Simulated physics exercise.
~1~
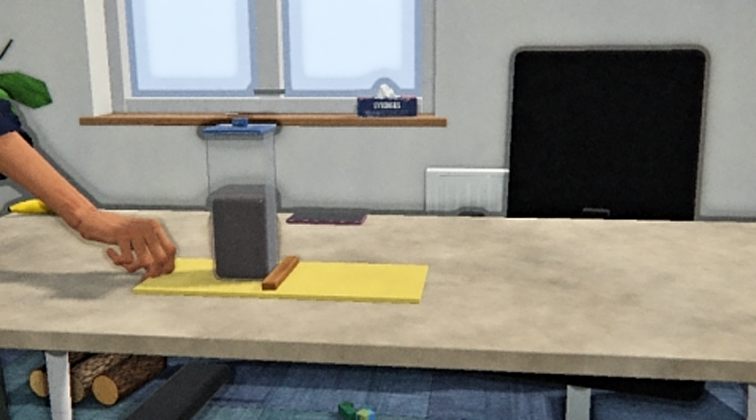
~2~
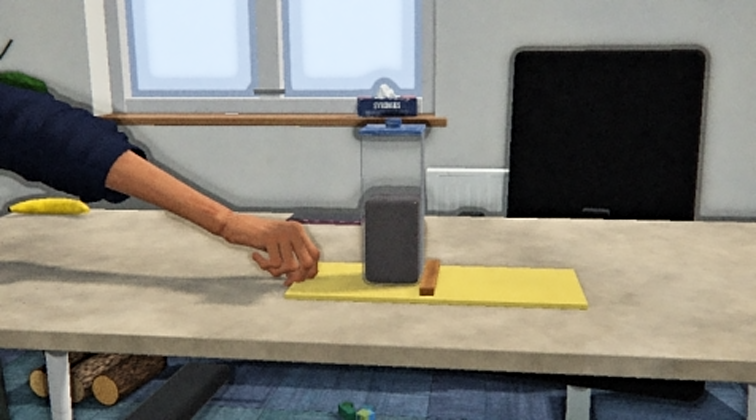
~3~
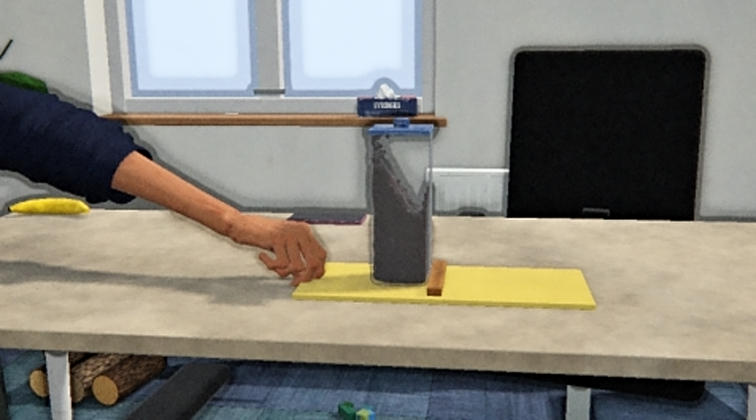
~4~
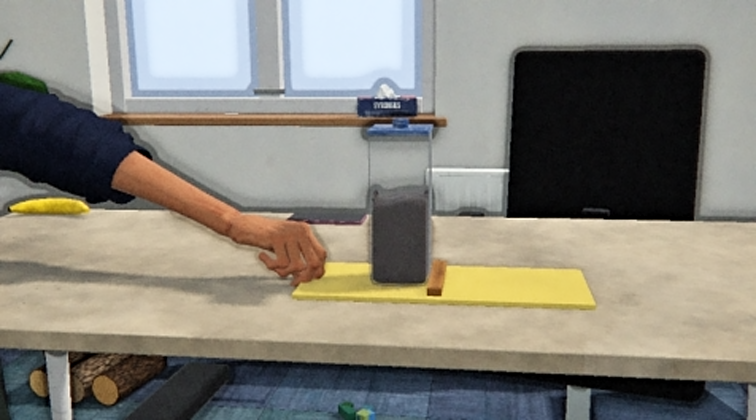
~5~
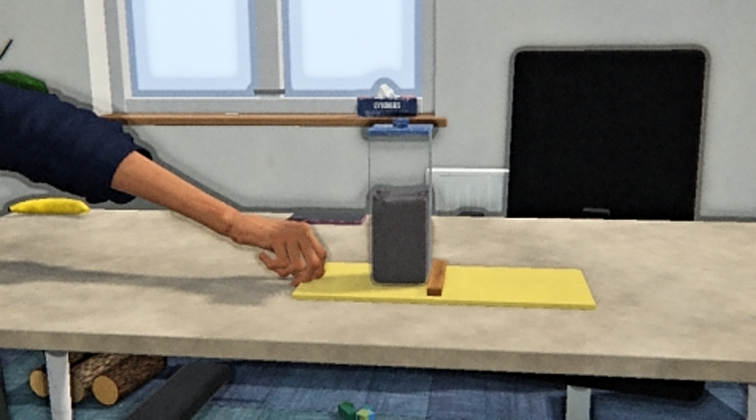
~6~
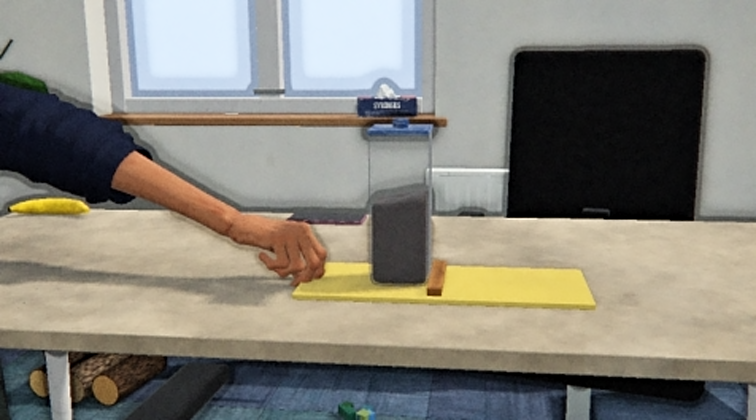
In a room with a window and a grey wall, seen from in front of a pale stone-like table, a clear flask with a blue cap stands partly filled with dark liquid on a yellow board, against a low brown batten. A hand at the left slides the board to the right, carrying the flask along. As the board comes to a stop, the liquid surges high up the flask's left side and the flask tips slightly. The liquid drops back and sloshes with a tilting surface. The flask ends upright behind the batten, with the hand still beside the board.
